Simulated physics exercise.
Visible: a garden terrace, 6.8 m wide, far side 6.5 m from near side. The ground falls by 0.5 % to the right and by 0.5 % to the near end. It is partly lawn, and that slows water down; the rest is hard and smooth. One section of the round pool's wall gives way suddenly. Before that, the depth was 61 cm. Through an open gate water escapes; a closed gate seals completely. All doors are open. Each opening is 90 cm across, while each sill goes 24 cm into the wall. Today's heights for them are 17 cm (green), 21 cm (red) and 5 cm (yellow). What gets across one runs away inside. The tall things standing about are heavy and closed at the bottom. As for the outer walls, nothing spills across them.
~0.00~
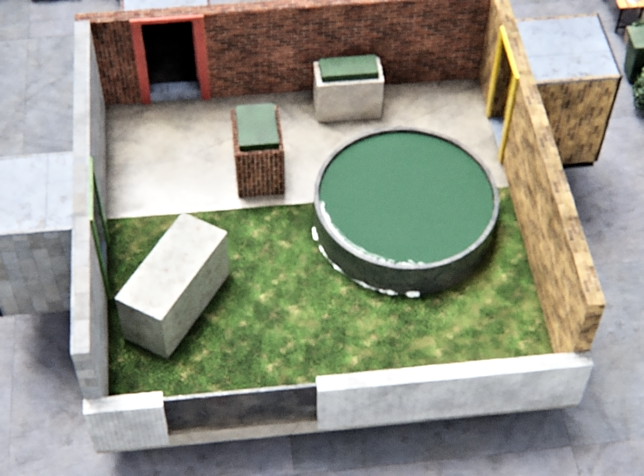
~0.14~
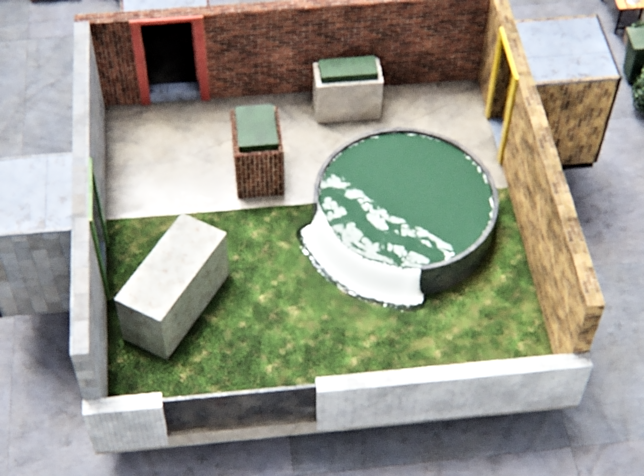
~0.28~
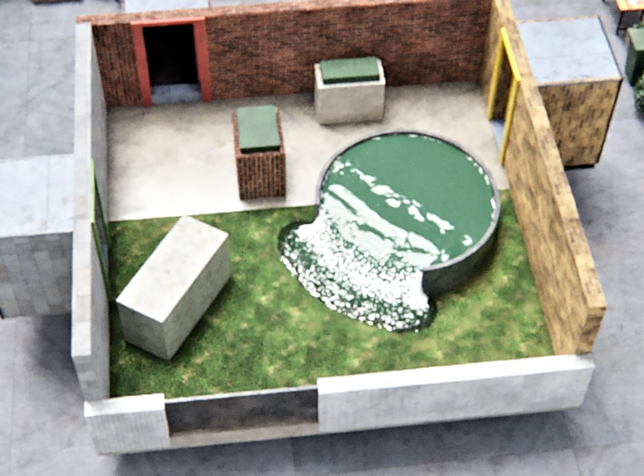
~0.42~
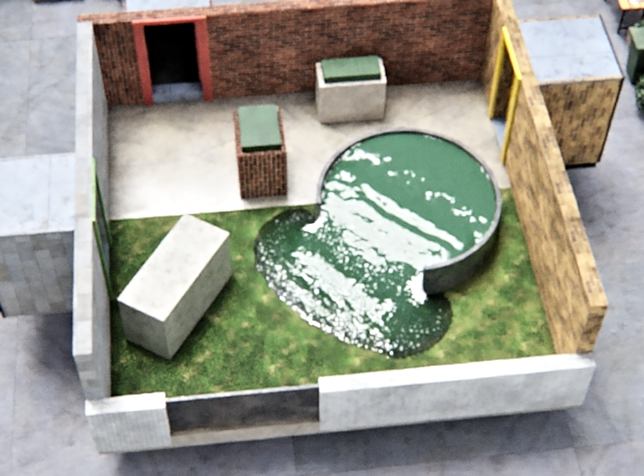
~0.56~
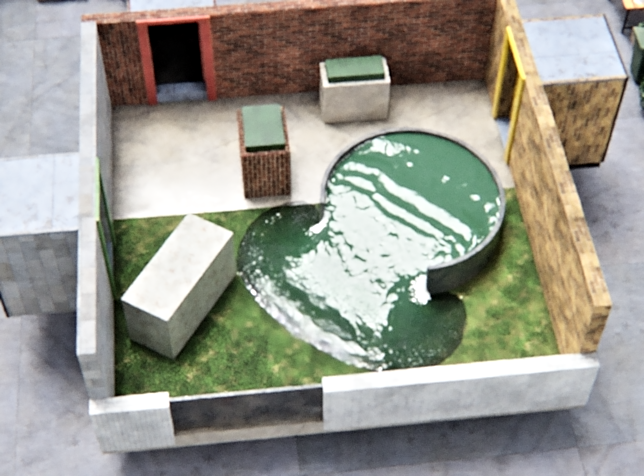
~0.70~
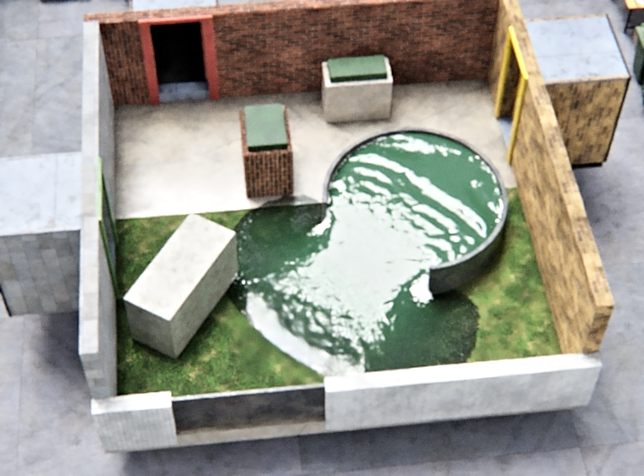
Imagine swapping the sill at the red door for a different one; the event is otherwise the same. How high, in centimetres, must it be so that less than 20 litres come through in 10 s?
It must be about 7.5 cm high.
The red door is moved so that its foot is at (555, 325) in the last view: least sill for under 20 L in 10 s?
You'd want it roughly 16 cm high.
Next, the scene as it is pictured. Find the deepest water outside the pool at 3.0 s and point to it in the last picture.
At about pixel (143, 423).
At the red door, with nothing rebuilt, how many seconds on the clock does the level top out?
About 6.5 seconds.
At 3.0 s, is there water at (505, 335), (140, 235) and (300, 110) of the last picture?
Soaked; soaked; untouched.
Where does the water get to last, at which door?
Yellow.
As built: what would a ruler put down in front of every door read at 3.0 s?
Green door 1 cm, red door 0 cm, yellow door 0 cm.
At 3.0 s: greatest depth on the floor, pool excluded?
Max depth: Near 46 cm.
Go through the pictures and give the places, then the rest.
The first picture shows the round pool at (406, 197) is whole and still, 61 cm deep; the red door at (172, 60) is dry.
In the second picture, water pours out at (351, 267) and has run 0.3 m, to (407, 307); about 7 cm deep outside, 61 cm at the back.
In the third picture, the gap is at (353, 270), the front 0.7 m out at (401, 329); the back of the round pool holds 61 cm.
In the fourth picture, water pours out at (354, 271) and has run 1.1 m, to (391, 352); about 9 cm deep outside, 61 cm at the back.
In the fifth picture, the gap is at (358, 271), the front 1.5 m out at (391, 372); the back of the round pool holds 61 cm.
In the sixth picture, the front is at a hidden place, 1.9 m from the gap at (360, 270); 7.6 m2 of floor is wet, 60 cm left at the back; the red door at (180, 60), 4.9 m from the gap, is still 2.9 m from the nearest water.
After 1.4 s water covers 35 % of the floor, deepest (28 cm) near (355, 284); it has not reached the red door.
After 3.0 s water covers 55 % of the floor, deepest (46 cm) near (143, 423); it has not reached the red door.
After 10.0 s water covers 100 % of the floor, deepest (18 cm) near (542, 306); 9 cm at the red door, 0 litres in over its 21 cm sill.
At the red door as built, the water arrived by 5.2 s and peaked near 12 cm at 6.4 s.
With a sill of 6 cm, 37 litres would have come in within the 10 s; with 9.5 cm, 5 litres. So under 20 litres takes about 7.5 cm.
